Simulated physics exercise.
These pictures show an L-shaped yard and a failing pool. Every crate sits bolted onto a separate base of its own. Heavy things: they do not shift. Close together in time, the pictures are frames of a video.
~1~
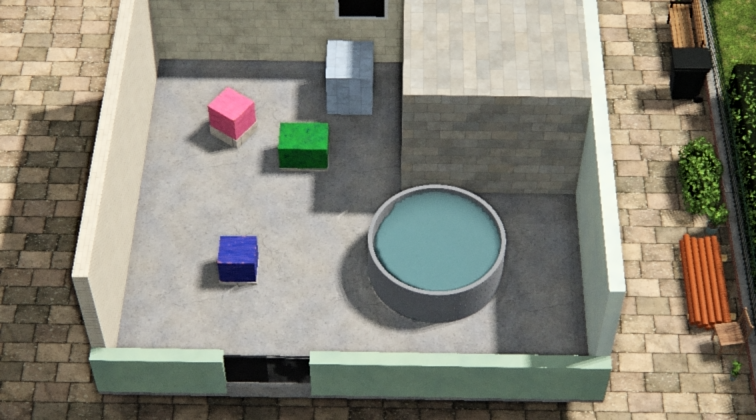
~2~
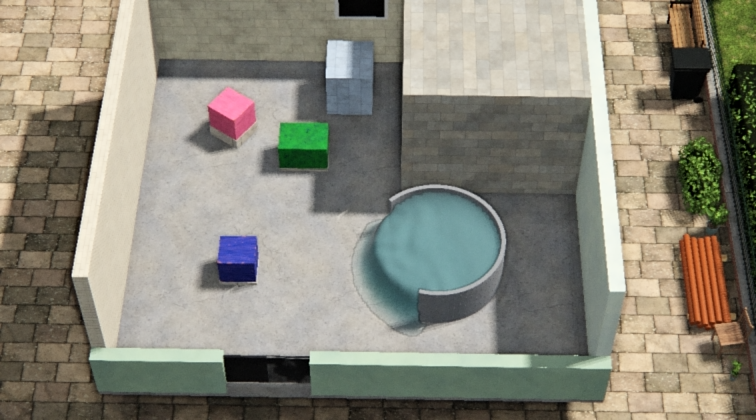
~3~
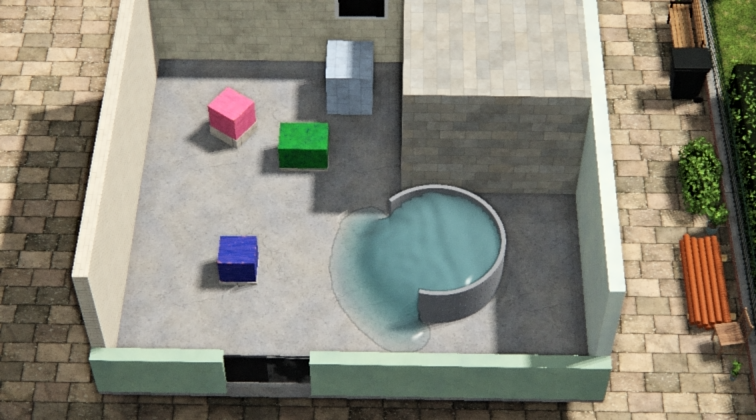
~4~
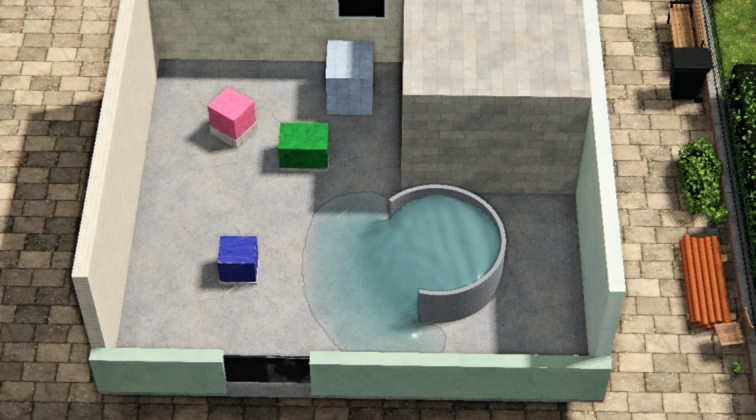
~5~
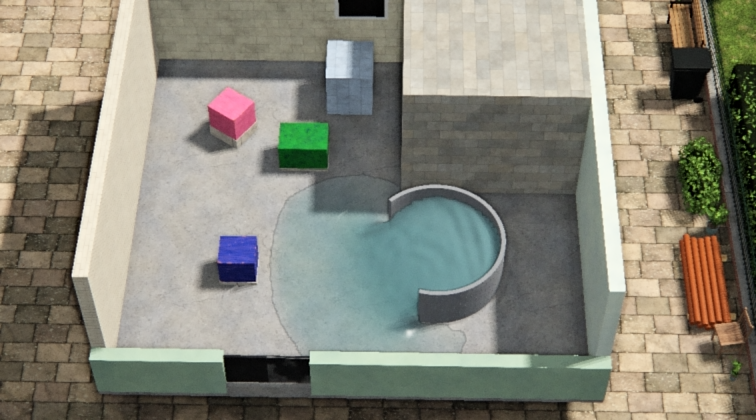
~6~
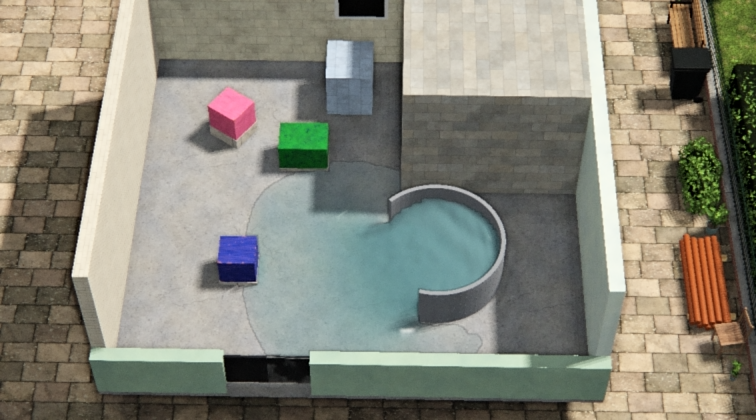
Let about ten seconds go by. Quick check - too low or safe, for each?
Pink crate too low; green crate too low; blue crate too low.
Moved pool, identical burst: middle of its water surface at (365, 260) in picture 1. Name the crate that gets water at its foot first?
First comes the crate marked blue.
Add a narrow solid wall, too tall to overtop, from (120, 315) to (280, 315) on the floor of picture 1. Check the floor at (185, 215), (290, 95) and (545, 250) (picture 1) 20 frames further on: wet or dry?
As listed: Awash, not flooded, free of water.
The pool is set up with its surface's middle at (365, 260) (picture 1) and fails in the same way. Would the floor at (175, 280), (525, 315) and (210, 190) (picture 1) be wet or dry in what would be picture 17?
As listed: Awash, dry, under water.
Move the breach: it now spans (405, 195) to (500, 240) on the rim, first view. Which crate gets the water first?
I'd go with the green one.
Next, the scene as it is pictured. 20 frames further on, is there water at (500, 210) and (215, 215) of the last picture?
The first place is spared and the second is inundated.
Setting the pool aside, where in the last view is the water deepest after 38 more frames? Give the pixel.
I'd put it around (298, 65).
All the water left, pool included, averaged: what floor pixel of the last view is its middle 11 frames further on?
Near pixel (291, 282).
A moment on, water covers 50 % of the floor; the pink crate water round its plinth, the green crate water round its plinth, the blue crate water round its plinth.
Next, water covers 60 % of the floor; the pink crate water round its plinth, the green crate water round its plinth, the blue crate water round its plinth.
Then, water covers 70 % of the floor; the pink crate water round its plinth, the green crate water round its plinth, the blue crate water round its plinth.
Later, water covers 85 % of the floor; the pink crate water round its plinth, the green crate water round its plinth, the blue crate water round its plinth.
In the end, water covers 100 % of the floor; the pink crate was topped, the green crate was topped, the blue crate was topped.
